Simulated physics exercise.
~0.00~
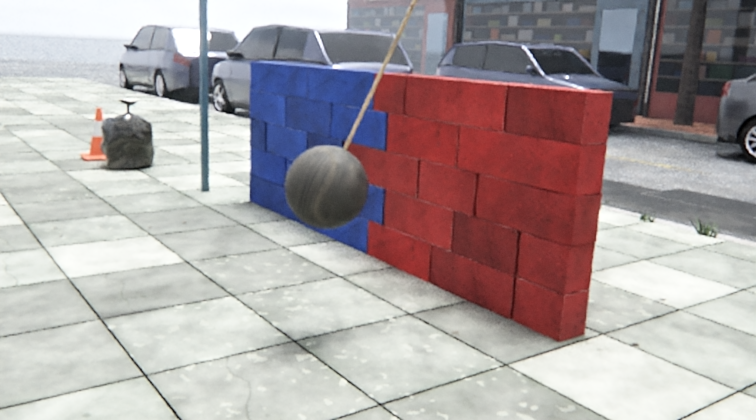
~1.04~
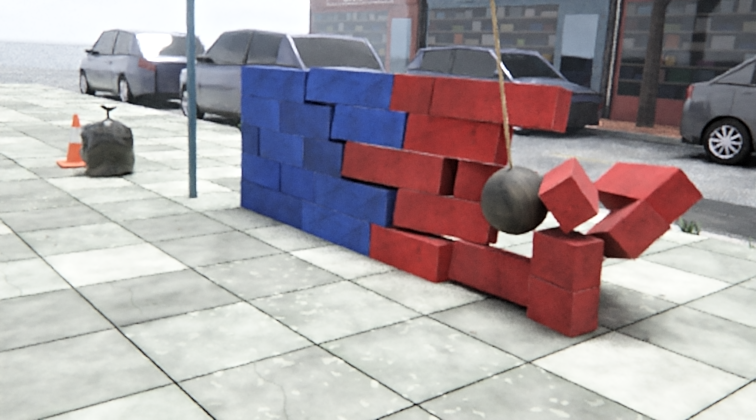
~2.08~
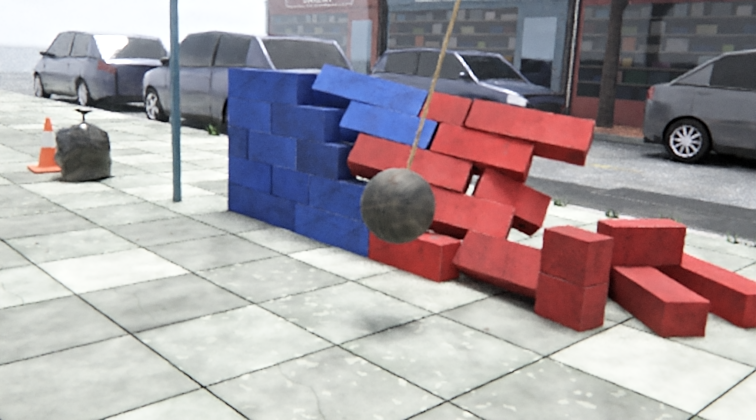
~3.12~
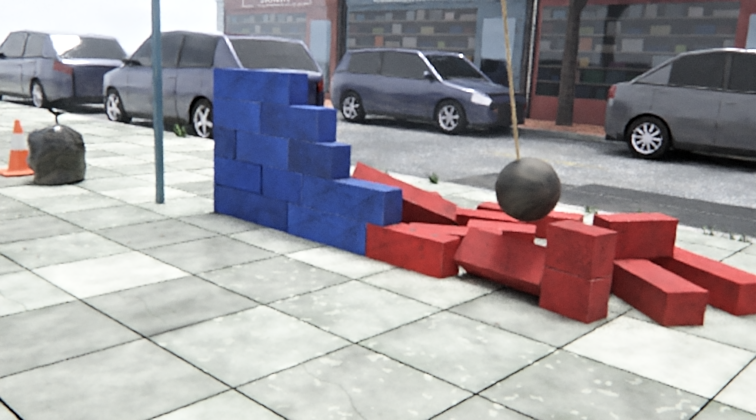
A wall of concrete blocks, blue on the left and red on the right, stands on a pale paved square beside a road with parked cars, seen at a slight angle from a slowly drifting view. A dark ball hangs on a line before it, with a traffic cone and a dark sack off to the left. The ball swings right and knocks red blocks loose at the far end. It swings back left as the upper blocks lean and slide. As it swings right again, most red blocks lie heaped on the paving, while a stepped blue section still stands.
